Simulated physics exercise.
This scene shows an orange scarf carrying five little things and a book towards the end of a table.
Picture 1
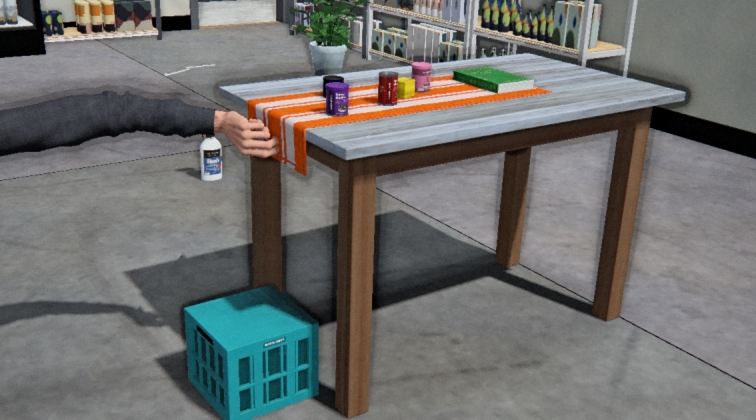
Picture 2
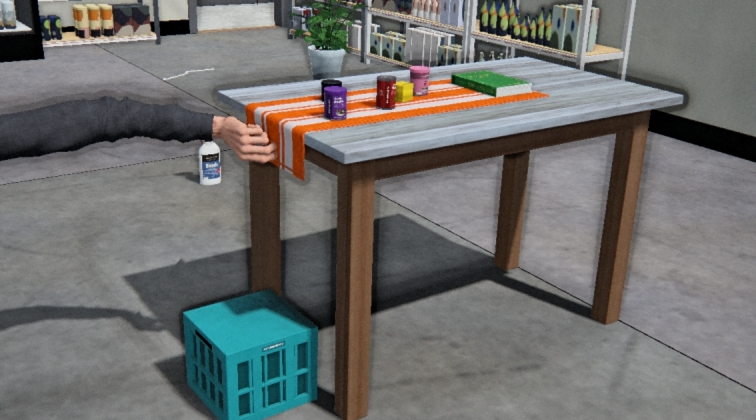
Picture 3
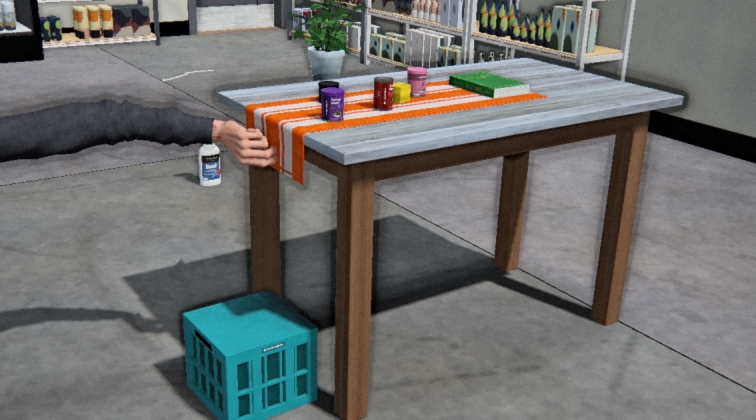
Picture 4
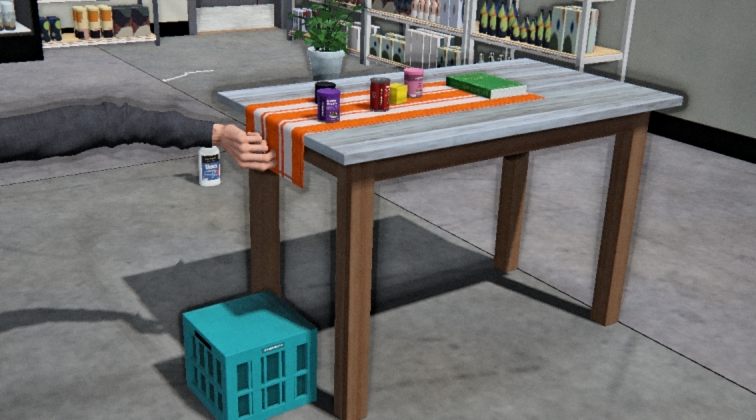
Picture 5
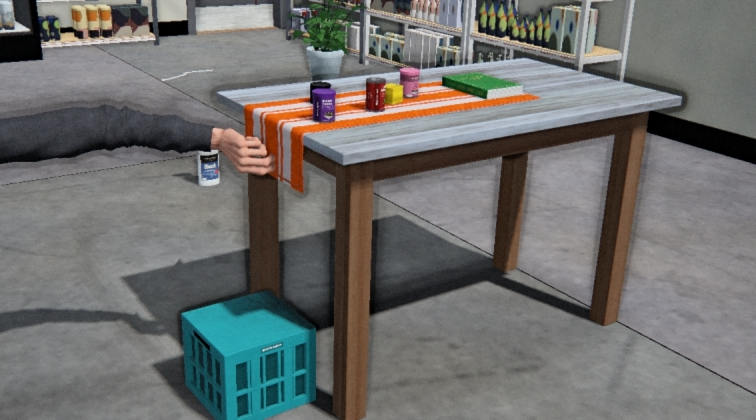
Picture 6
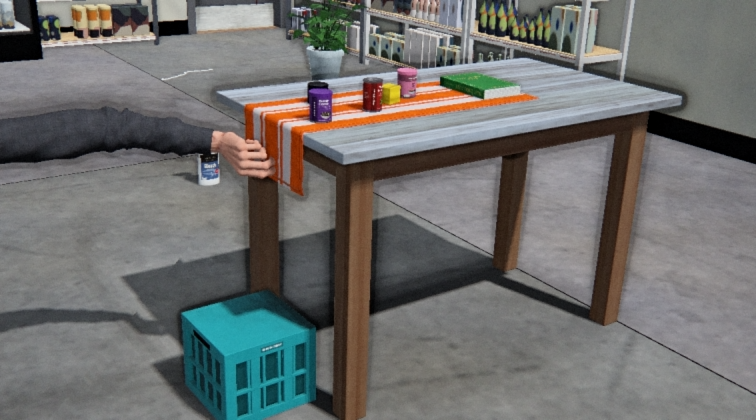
A hand in a dark sleeve reaches in from the left and grips the end of an orange and white striped cloth on a grey-topped wooden table, seen from slightly above in a shop-like room. Purple, black, red, yellow and pink containers and a green book sit on it, with a teal crate below. The hand draws the cloth slowly down, its load shifting slightly left, while the camera stays still.
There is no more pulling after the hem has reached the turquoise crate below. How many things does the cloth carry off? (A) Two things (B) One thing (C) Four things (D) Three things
(C) Four things.
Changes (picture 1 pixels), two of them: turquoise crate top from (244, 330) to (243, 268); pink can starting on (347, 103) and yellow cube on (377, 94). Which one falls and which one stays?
As for the pink can, it leaves the top; as for the yellow cube, it stays in place.
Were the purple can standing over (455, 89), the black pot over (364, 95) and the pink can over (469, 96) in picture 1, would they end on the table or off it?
Purple can: Still on; black pot: Off; pink can: Still on.
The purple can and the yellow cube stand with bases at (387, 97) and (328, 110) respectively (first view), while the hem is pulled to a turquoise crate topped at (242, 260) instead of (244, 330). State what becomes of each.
Result: Purple can still there, yellow cube gone.
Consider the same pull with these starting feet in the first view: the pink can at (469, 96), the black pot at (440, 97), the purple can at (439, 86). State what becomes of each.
Outcome: Pink can stays, black pot stays, purple can stays.
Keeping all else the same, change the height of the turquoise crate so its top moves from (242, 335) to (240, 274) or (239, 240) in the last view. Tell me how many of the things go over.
First height: 2; second height: 1.
A little later, hem near (272, 210); all still up.
Next, hem near (271, 250); purple can and black pot gone.
Later still, hem on the crate; purple can, black pot, red can and yellow cube gone.
When it is over, hem on the crate; purple can, black pot, red can and yellow cube gone. The table loses four.
